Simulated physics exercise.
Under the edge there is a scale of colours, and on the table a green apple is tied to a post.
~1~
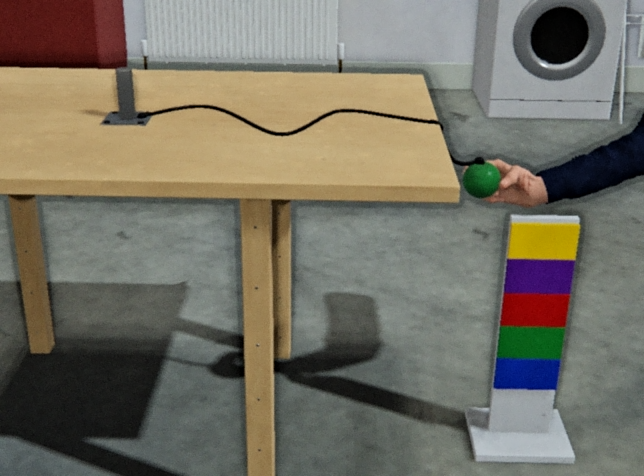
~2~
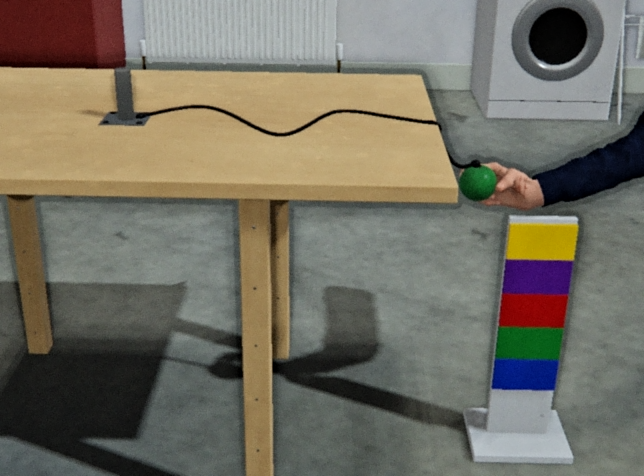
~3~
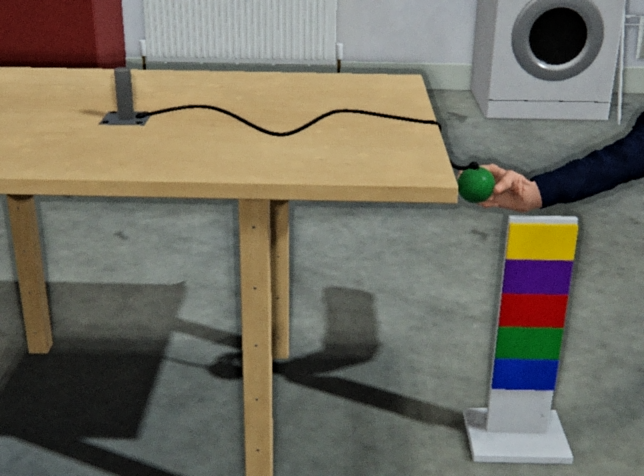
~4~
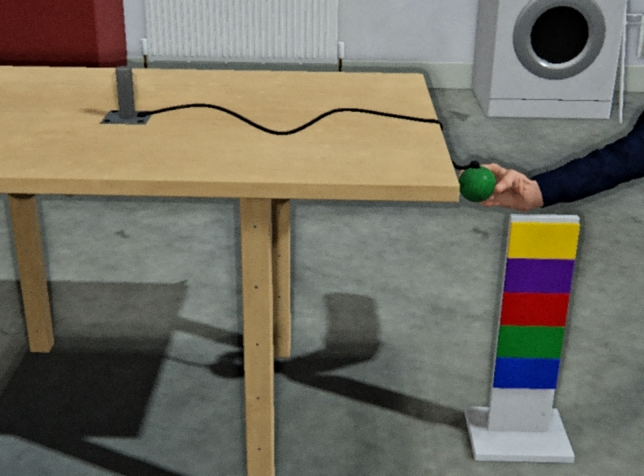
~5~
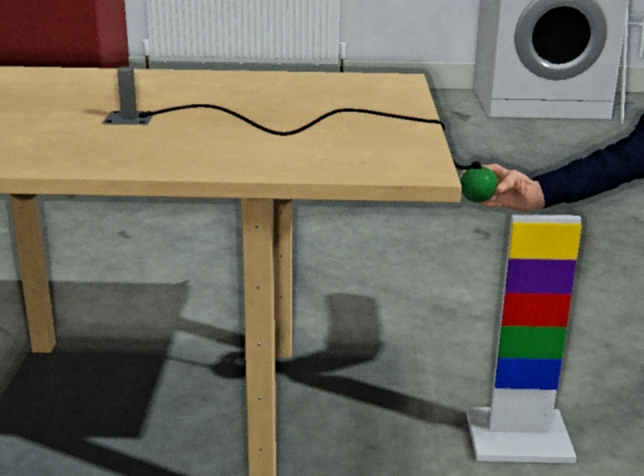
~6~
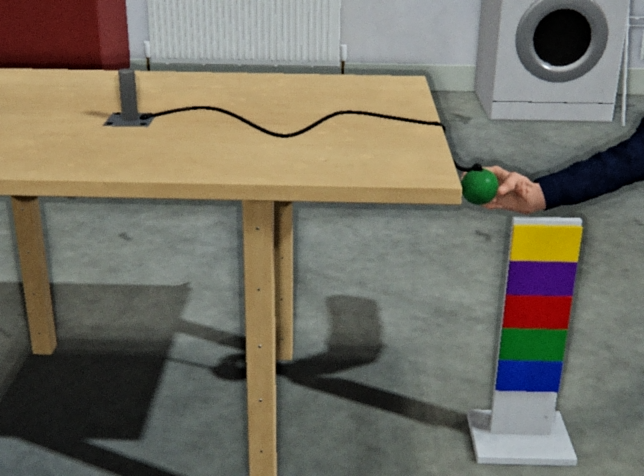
In a room with a grey floor, a radiator and a white front-loading machine at the back, a wooden table is seen from slightly above. A black cord runs in waves from a small dark post across the tabletop to a green ball-like object held by a dark-sleeved hand at the right edge, beside a stand banded yellow, purple, red, green and blue. The hand shifts very slightly, the view wavers faintly, and little else moves.
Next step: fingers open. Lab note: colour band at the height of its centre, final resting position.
Centre at rest: Red band.
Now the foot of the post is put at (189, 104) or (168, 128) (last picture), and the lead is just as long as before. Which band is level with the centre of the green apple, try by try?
Answer, in order: Green, green.
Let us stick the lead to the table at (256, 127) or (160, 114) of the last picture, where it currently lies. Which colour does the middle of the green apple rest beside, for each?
Purple, then red.
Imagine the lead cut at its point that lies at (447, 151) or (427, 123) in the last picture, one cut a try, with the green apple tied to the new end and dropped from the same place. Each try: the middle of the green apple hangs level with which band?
It would be purple; yellow.
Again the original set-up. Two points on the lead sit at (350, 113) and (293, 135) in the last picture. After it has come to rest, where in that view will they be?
(443, 143) and (353, 125), roughly.
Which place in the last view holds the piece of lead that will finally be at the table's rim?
Answer: The point at (339, 113).
Soon after, apple near (407, 302); level with red.
Then, apple near (443, 308); level with red.
At rest, apple near (436, 310); level with red. The lead holds its middle at red.
